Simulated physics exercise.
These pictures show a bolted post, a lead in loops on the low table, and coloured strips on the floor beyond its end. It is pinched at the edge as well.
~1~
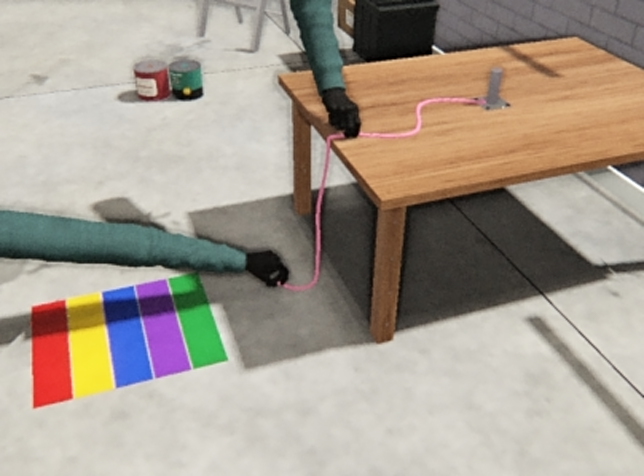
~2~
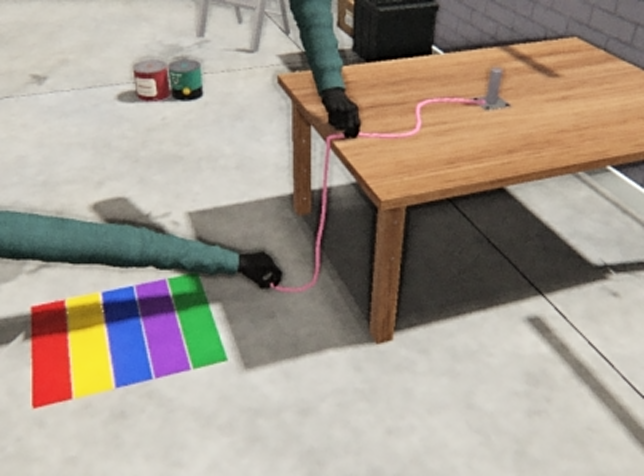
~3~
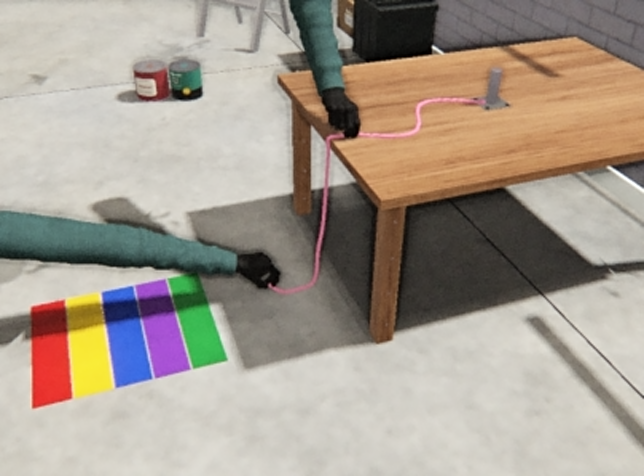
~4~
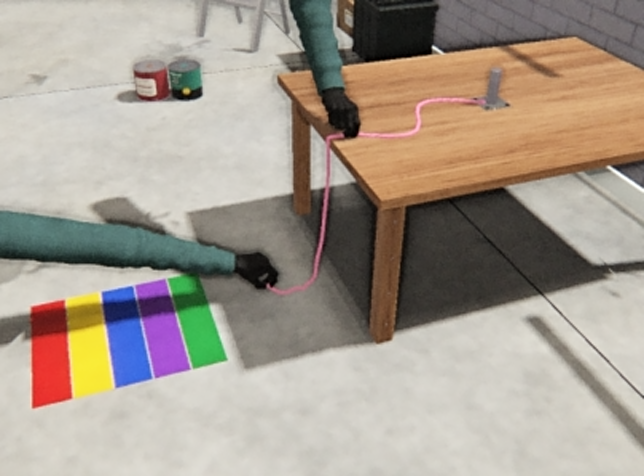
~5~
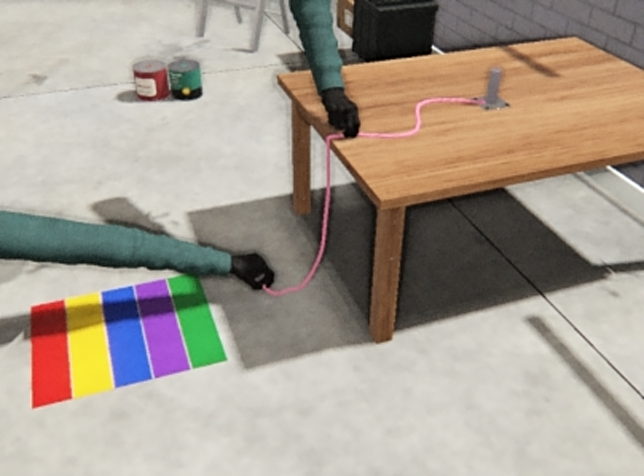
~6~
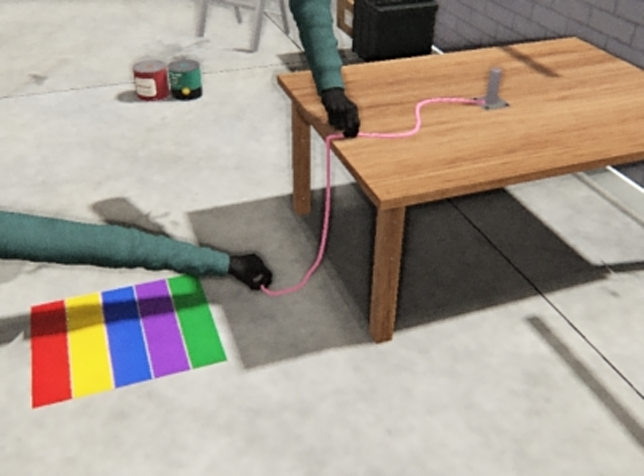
A pink cord's free end, held low in a gloved hand, shifts slightly left toward the green strip of a multicoloured patch on the floor. Its hanging curve widens a little, while another gloved hand keeps the cord pinched at the wooden table's edge and the wavy stretch on top barely changes.
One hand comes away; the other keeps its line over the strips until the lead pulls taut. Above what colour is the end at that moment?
Over blue.
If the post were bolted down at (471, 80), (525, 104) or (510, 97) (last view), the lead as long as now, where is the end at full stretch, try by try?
About (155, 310), (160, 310) and (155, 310).
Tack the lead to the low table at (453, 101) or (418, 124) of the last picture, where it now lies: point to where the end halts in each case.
Try by try, around (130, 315) and (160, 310).
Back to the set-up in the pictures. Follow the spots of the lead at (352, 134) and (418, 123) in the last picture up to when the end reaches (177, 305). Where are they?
The first at (324, 158), the second at (385, 121).
Soon after, end near (177, 305); over green.
After that, end near (142, 313); over purple.
At the stop, end near (121, 317); over blue. The end stops over the blue strip.
